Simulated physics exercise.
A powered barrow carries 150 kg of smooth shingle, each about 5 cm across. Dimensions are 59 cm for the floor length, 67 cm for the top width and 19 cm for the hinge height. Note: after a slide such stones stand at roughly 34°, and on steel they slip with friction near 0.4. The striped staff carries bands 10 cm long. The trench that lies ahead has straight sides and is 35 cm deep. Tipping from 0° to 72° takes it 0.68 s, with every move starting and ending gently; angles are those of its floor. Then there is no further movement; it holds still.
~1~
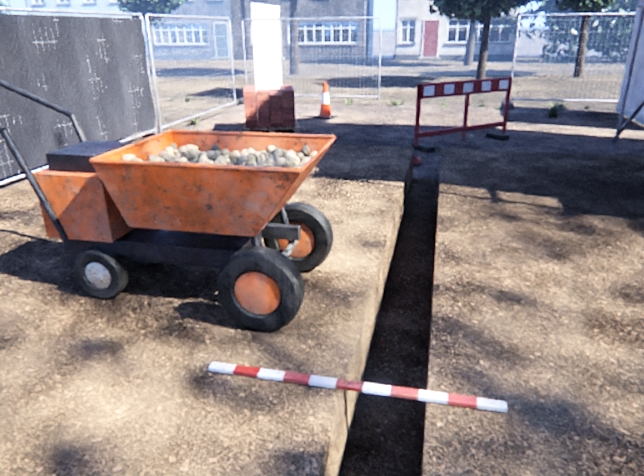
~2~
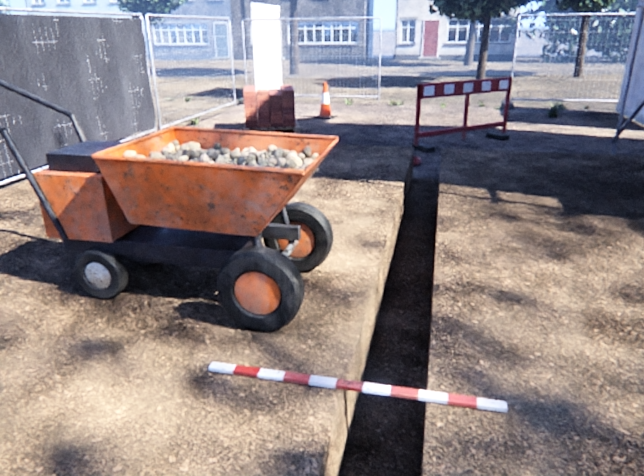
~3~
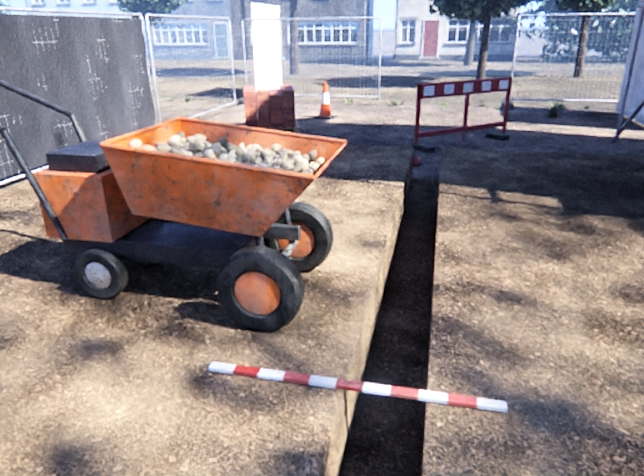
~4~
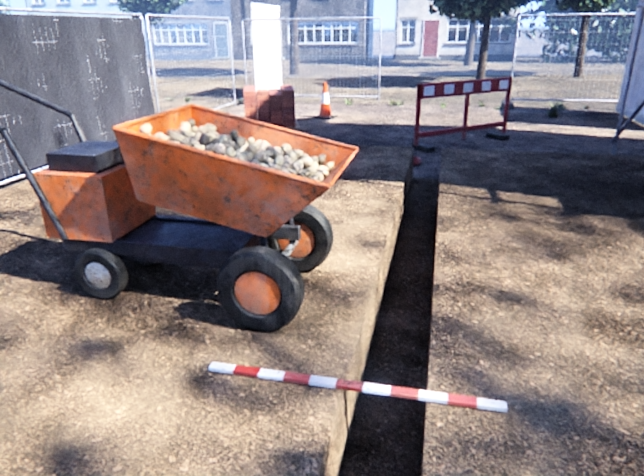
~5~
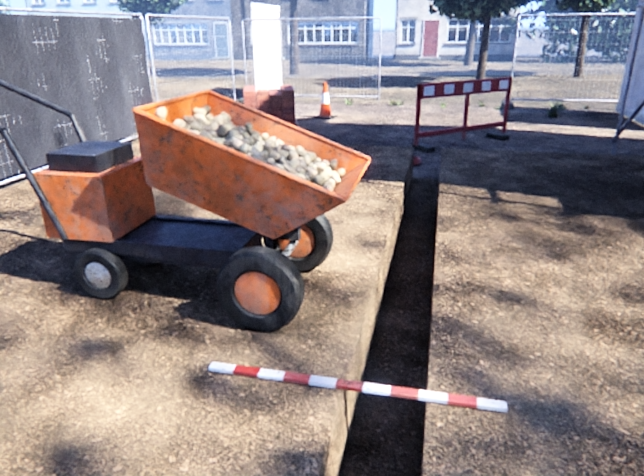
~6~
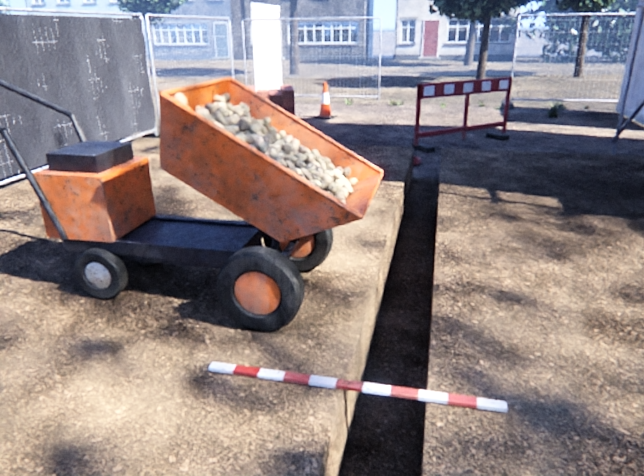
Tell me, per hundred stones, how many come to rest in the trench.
31 per hundred.
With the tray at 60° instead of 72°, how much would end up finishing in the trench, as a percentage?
The trench would hold about 30% of it.
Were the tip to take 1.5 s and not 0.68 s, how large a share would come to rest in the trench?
Trench share: Approx. 45%.
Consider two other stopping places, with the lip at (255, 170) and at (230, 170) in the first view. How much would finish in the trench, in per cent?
I'd expect close to 75 per cent at the first and 90 per cent at the second.
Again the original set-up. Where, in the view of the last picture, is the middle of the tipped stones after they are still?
Their centre sits close to (481, 310).
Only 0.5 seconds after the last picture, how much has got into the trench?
I'd say near 10 per cent at that time.
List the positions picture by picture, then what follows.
The first picture shows lip at (300, 171), floor tilted 0°, highest stones at (204, 155).
In the second picture, the tray is at 2°, its lip at (304, 173); the top of the load is at (197, 152).
The third picture shows lip at (314, 178), floor tilted 6°, highest stones at (181, 143).
The fourth picture shows lip at (329, 187), floor tilted 12°, highest stones at (186, 130).
The fifth picture shows lip at (346, 200), floor tilted 21°, highest stones at (201, 117).
The sixth picture shows lip at (362, 218), floor tilted 30°, highest stones at (221, 105).
Then, 0.2 s after the last picture the floor is at 61°, 100 % in the tray; the foremost stones are at (384, 251).
Then, 0.5 s after the last picture the floor is at 72°, 69 % in the tray, 9 % in the trench, 23 % past the trench; the foremost stones are at (487, 313).
Then, 0.8 s after the last picture the floor is at 72°, 14 % in the tray, 18 % in the trench, 68 % past the trench; the foremost stones are past the picture's edge.
Then, 2.8 s after the last picture the floor is at 72°, 0 % in the tray, 31 % in the trench, 69 % past the trench; the foremost stones are past the picture's edge.
